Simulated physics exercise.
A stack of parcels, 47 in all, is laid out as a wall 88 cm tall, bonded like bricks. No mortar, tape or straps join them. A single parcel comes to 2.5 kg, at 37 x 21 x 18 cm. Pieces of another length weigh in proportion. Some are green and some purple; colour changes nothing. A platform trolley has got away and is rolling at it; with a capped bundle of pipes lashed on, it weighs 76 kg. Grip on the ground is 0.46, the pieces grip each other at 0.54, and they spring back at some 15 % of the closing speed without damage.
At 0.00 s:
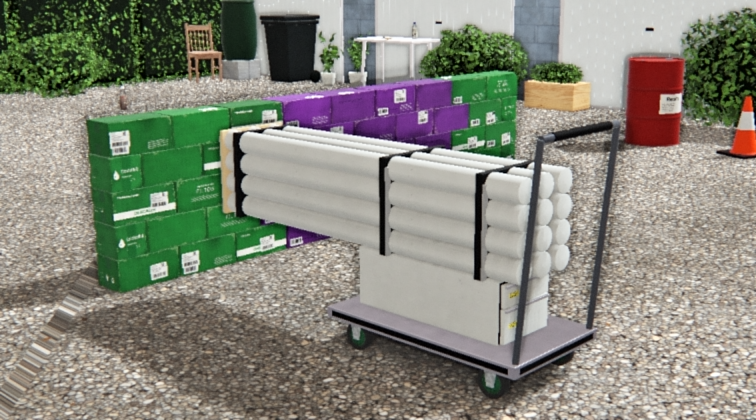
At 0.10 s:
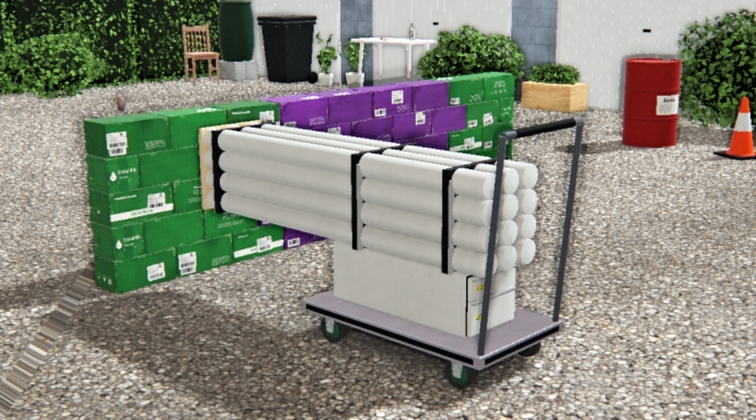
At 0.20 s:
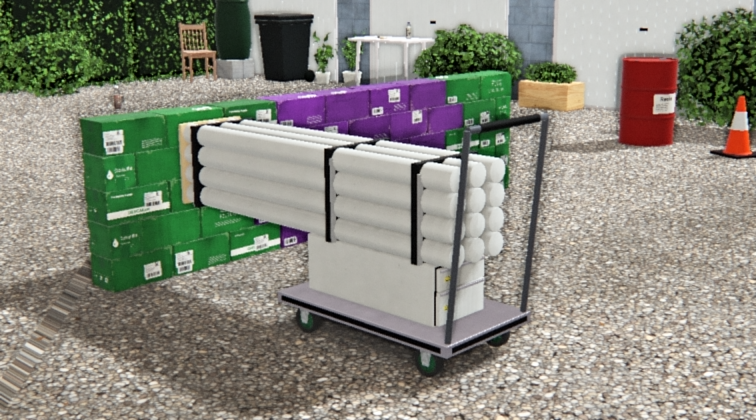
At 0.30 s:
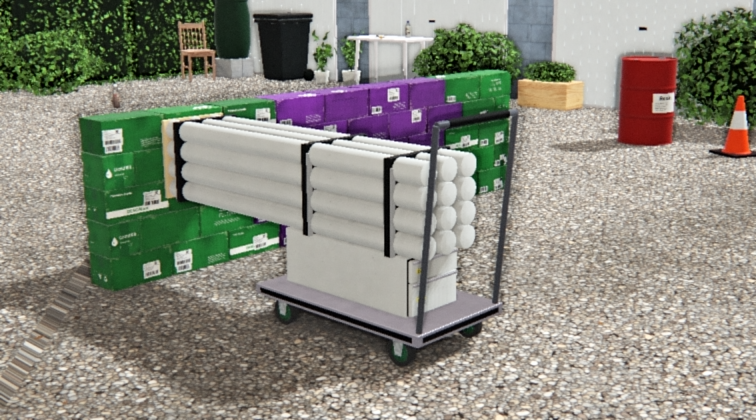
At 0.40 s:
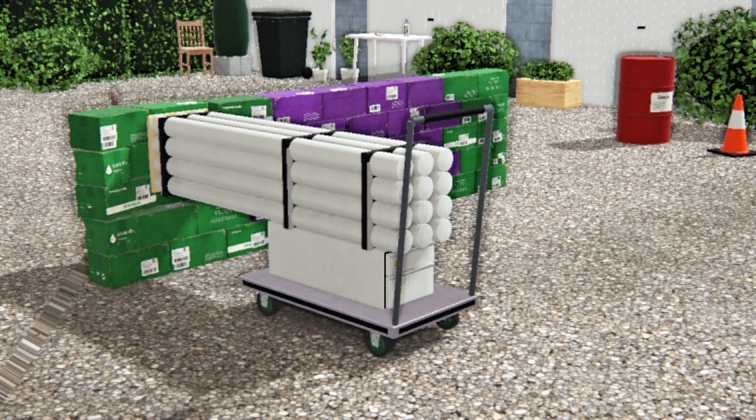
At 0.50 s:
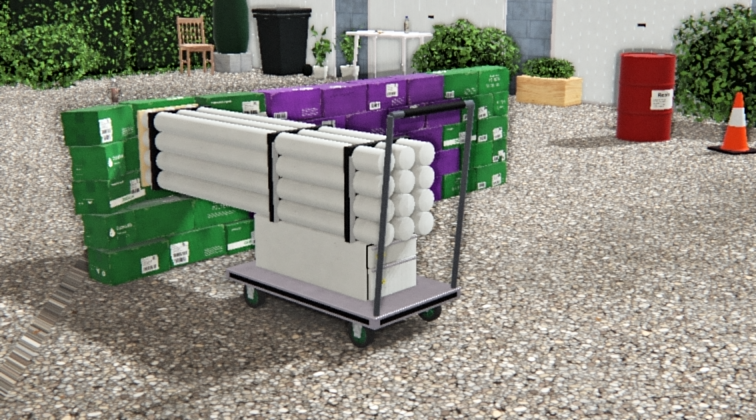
A platform trolley loaded with strapped white pipes rolled left across the gravel to a wall of green and purple boxes, and the pipes' capped end pushed some of the green ones out of line.
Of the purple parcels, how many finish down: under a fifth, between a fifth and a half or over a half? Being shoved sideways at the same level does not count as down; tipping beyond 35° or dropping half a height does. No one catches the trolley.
Less than a fifth of them.
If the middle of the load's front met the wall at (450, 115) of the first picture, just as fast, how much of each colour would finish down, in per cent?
In that case green 20, purple 50 per cent.
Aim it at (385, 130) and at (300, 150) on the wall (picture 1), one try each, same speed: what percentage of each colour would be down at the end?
Green 0 then 20, purple 50 then 20 per cent.
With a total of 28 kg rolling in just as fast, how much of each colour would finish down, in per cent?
Then green 50, purple 10 per cent.
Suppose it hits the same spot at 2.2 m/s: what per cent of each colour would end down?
In that case green 40, purple 10 per cent.
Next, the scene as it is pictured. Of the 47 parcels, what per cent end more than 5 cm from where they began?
30 per cent.
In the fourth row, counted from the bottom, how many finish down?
The count is 3.
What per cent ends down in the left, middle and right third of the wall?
In per cent: Left 50, middle 0, right 0.
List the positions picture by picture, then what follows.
In the first picture (pixels give the middle of a visible side), load (228, 157) 45 cm short of the wall; top purple parcel (354, 107); top green parcel (503, 86); none has stirred.
In the second picture, load (207, 155) 31 cm short of the wall; top purple parcel (351, 108).
In the third picture, load (187, 150) 16 cm short of the wall; top purple parcel (348, 107).
In the fourth picture, load (169, 145) 18 mm short of the wall; top purple parcel (347, 106).
In the fifth picture, load (155, 140) 10 cm into the wall's line; top purple parcel (346, 104); movement in 8 of them.
In the sixth picture, load (144, 135) 20 cm into the wall's line; top purple parcel (346, 101); top green parcel (494, 81); movement in 15 of them.
After 0.60 s, load 29 cm past the wall's line, still rolling; none of the 22 purple parcels down (0 of 47 in all colours); top purple parcel unmoved.
After 0.80 s, load 47 cm past the wall's line, still rolling; none of the 22 purple parcels down (8 of 47 in all colours); top purple parcel unmoved.
After 1.08 s, load 70 cm past the wall's line, still rolling; none of the 22 purple parcels down (9 of 47 in all colours); top purple parcel unmoved.
After 1.48 s, load 95 cm past the wall's line, still rolling; none of the 22 purple parcels down (8 of 47 in all colours); top purple parcel unmoved.
In the end (2.1 s), load 1.01 m past the wall's line, stopped; none of the 22 purple parcels down (8 of 47 in all colours); top purple parcel unmoved; top green parcel unmoved. That is 0 per cent. From the last view, middles, top purple parcel near (334, 99), top green parcel near (483, 80).
